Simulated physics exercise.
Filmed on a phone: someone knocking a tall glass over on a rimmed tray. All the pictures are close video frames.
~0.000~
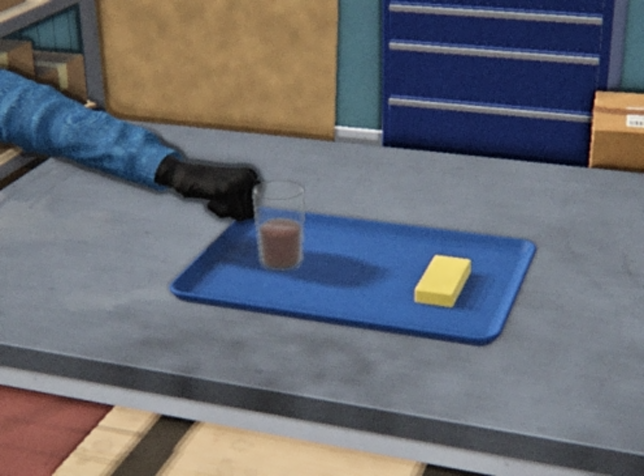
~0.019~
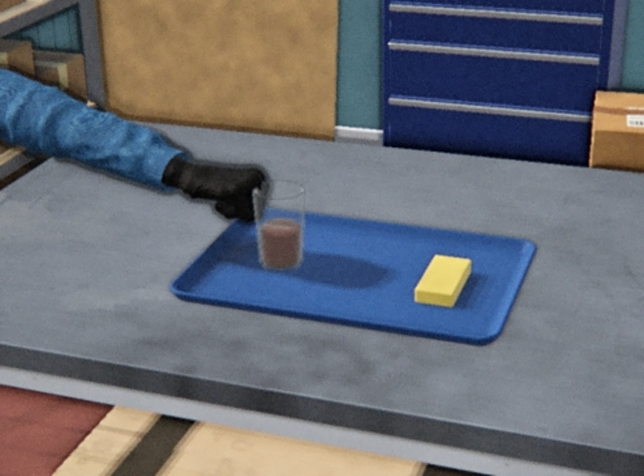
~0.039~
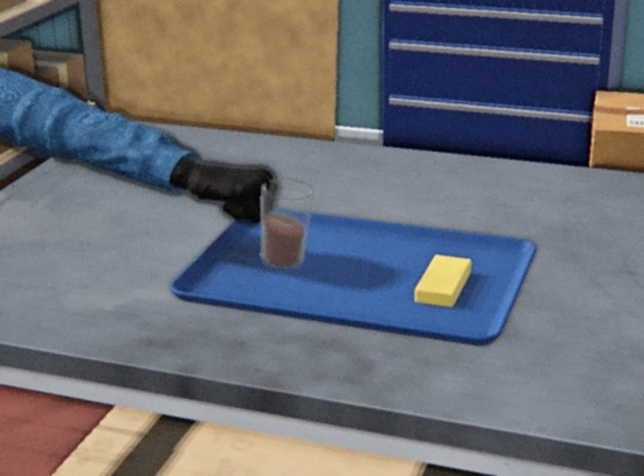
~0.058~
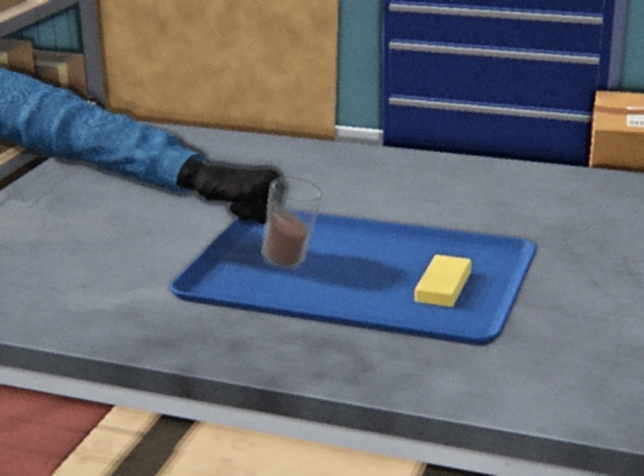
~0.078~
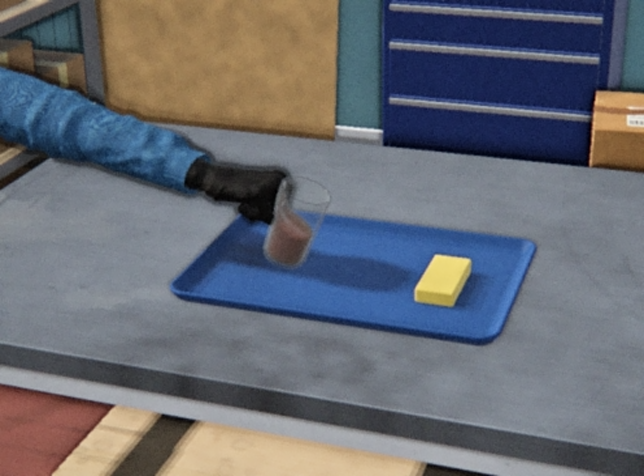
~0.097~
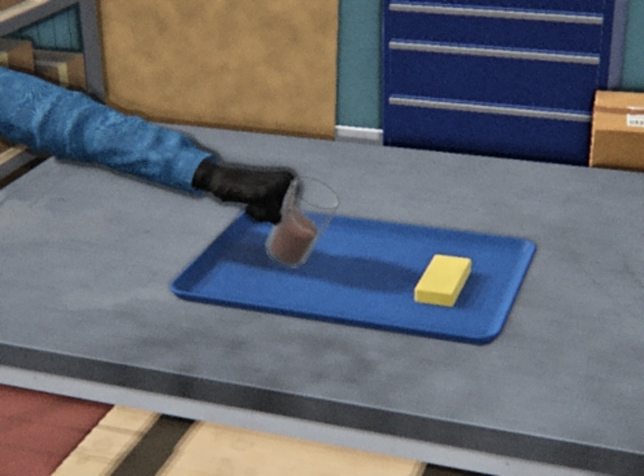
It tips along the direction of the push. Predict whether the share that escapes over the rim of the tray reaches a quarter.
Less than a quarter of the liquid spills off the tray.
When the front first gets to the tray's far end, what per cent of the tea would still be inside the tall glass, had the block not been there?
Around 50 percent.
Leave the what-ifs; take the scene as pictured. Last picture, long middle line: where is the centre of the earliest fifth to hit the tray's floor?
I'd point to somewhere close to pixel (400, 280).
A moment on, the tall glass is falling and 100 per cent is in the glass, 0 on the tray and 0 above or beyond its rim.
Next, the tall glass lies on its side and 67 per cent is in the glass, 28 on the tray and 6 above or beyond its rim.
Then the tall glass lies on its side and 32 per cent is in the glass, 46 on the tray and 22 above or beyond its rim.
Later the tall glass lies on its side and 17 per cent is in the glass, 76 on the tray and 7 above or beyond its rim.
Finally, 94 per cent is held by tray and glass, 6 is off the tray.
